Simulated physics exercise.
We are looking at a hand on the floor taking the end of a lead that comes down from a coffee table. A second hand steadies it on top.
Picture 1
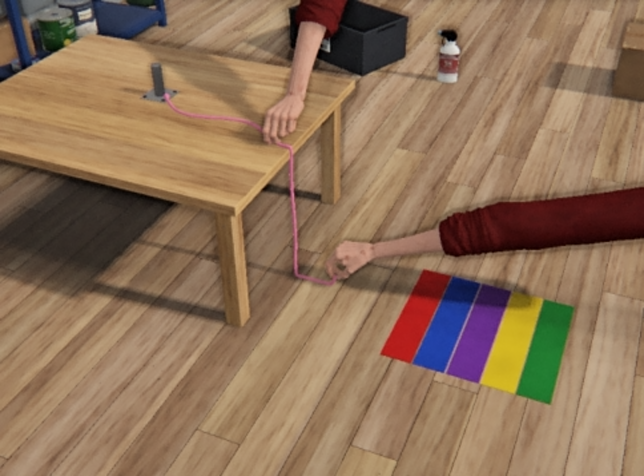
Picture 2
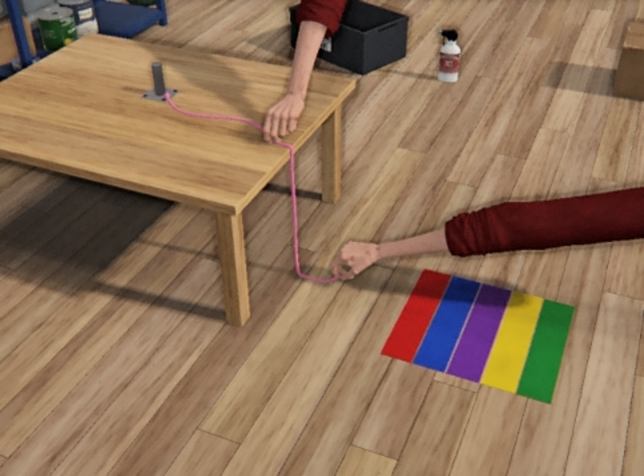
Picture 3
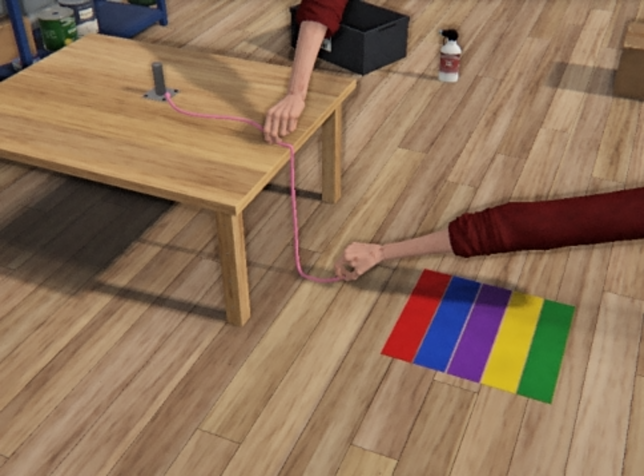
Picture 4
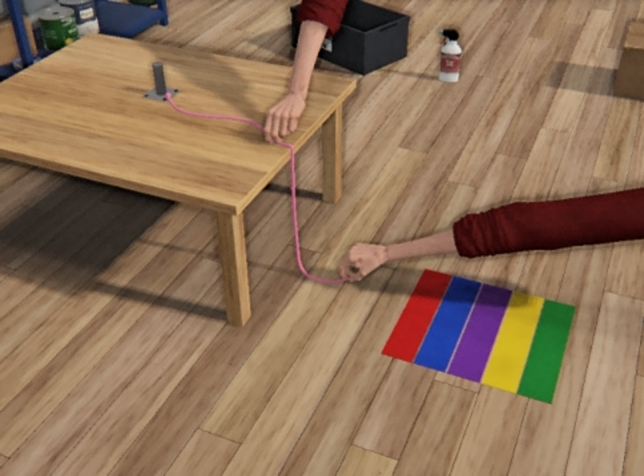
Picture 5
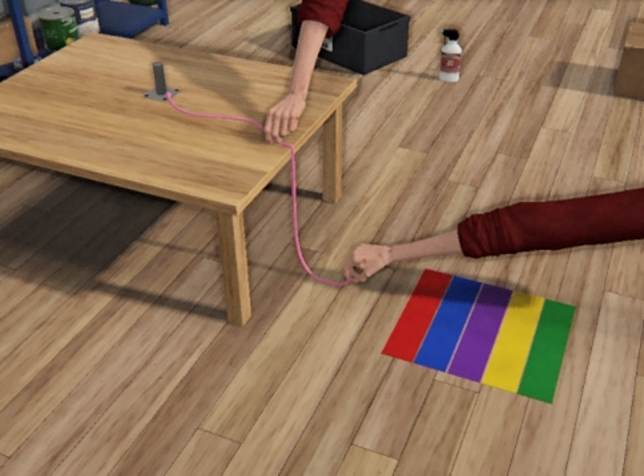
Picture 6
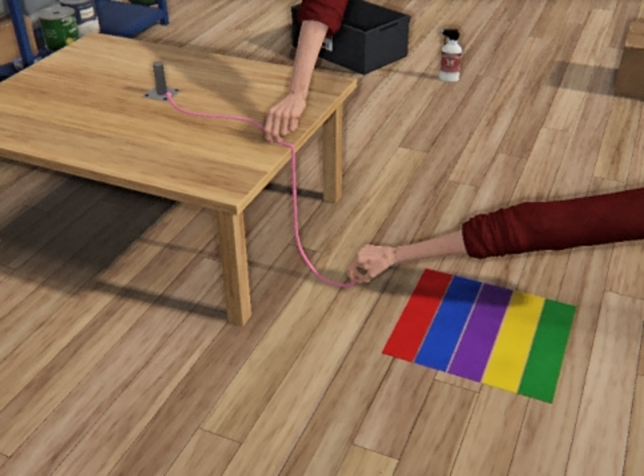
A hand on the wooden floor slowly draws the end of a pink cord a short way right, toward a striped colour mat, the hanging part curving slightly, while another hand stays on the cord at the coffee table's edge.
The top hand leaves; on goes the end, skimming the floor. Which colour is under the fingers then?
The end stops over the blue strip.
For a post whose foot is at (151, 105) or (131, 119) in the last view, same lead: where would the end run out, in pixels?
The places are (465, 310) and (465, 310).
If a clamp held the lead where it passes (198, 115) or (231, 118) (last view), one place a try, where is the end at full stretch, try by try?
Near (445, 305) and (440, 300).
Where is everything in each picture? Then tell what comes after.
The first frame shows end (336, 276); red (403, 342); blue (436, 351); purple (469, 360); yellow (503, 370); green (539, 380).
The second frame shows end (341, 277); lead through (173, 106) (221, 117) (265, 133) (292, 168) (295, 224) (298, 271).
The third frame shows end (344, 277).
The fourth frame shows end (348, 278); lead through (174, 106) (222, 117) (266, 133) (293, 168) (295, 223) (304, 271).
The fifth frame shows end (353, 279).
The sixth frame shows end (357, 280); lead through (174, 106) (222, 117) (267, 132) (293, 168) (296, 223) (314, 271).
A little later, end near (393, 289); short of the strips.
Next, end near (430, 299); over red.
When it is tight, end near (452, 305); over blue. It gets as far as the blue strip.
